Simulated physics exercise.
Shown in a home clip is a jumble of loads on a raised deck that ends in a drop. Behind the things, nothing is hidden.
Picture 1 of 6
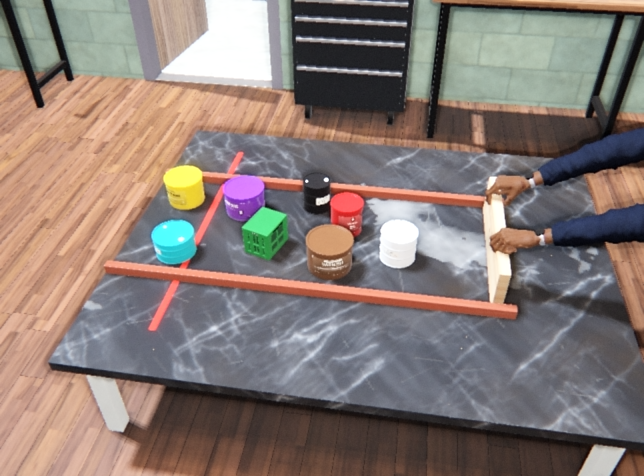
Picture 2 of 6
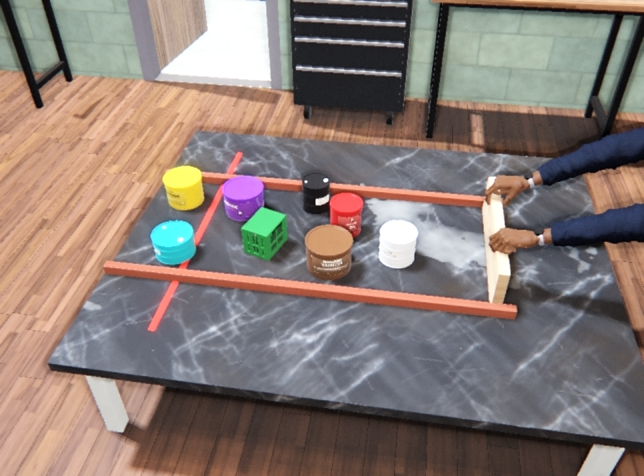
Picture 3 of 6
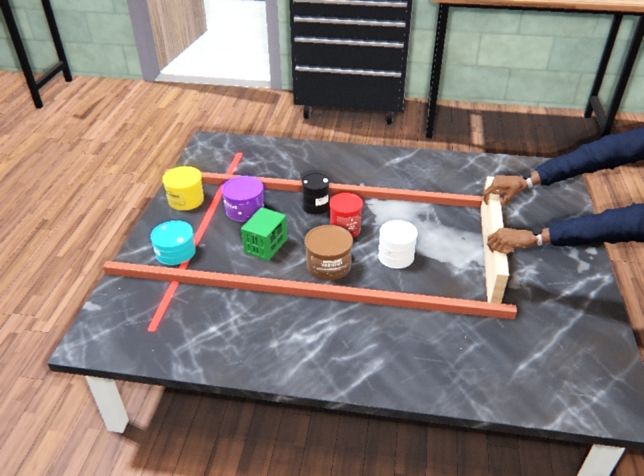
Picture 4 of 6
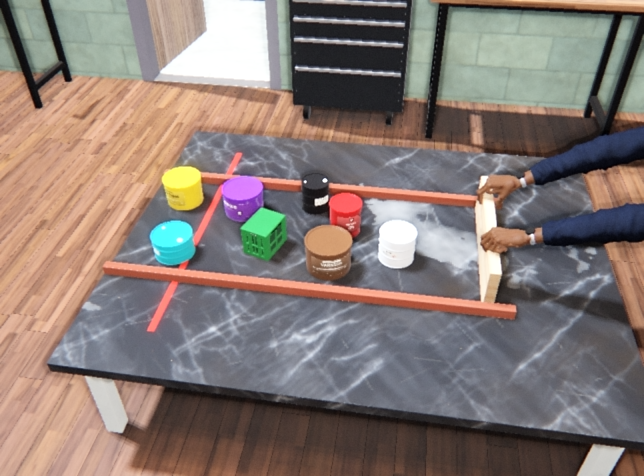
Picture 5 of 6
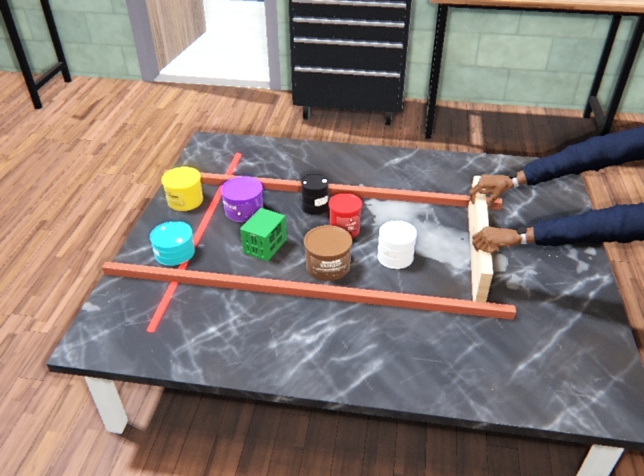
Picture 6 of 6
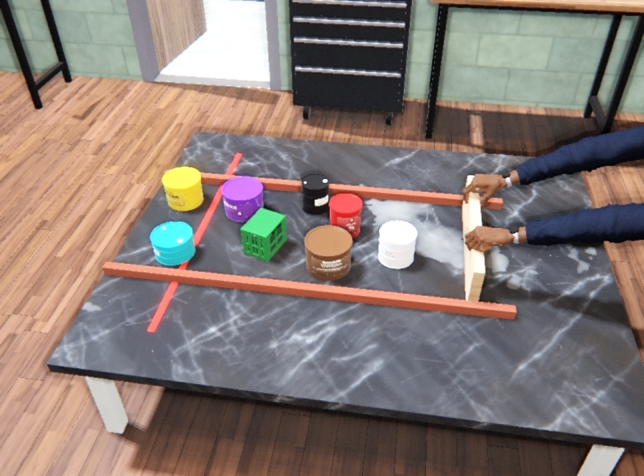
In a room with a wooden floor and green wall, a dark marbled table is seen from above at a fixed angle. Between two reddish rails, near a red tape line, sit yellow, turquoise, purple, black, red, brown and white containers and a green crate. From the right, two dark-sleeved arms slowly slide a pale plank a short way left, while the containers stay practically still.
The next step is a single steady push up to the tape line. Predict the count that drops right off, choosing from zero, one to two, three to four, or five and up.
The count is one to two.
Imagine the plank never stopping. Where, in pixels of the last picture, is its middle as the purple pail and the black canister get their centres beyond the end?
The middle is at (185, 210) when it's the purple pail, and at (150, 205) when it's the black canister.
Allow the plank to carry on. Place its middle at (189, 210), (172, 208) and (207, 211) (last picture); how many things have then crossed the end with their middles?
Per position: 2 / 4 / 1.
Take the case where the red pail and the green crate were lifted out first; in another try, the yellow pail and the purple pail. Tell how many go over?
Try one: 0; try two: 0.
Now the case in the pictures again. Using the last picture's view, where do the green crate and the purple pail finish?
Looks like one lands around (147, 224), and the other around (169, 191).
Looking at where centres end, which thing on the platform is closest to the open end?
It's the turquoise canister that is foremost.
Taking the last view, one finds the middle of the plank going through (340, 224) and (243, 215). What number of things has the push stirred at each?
At the first place 3, at the second 8.
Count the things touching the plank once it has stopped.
It is in contact with 4.
A little later, none off yet; yellow pail at rest near (184, 189); turquoise canister at rest near (173, 243); purple pail at rest near (243, 200).
Next, none off yet; yellow pail shifted a little near (177, 188); turquoise canister shifted a little near (159, 245); purple pail shifted about its own width near (211, 195).
When it is over, the number that fall off is one or two; down, yellow pail.
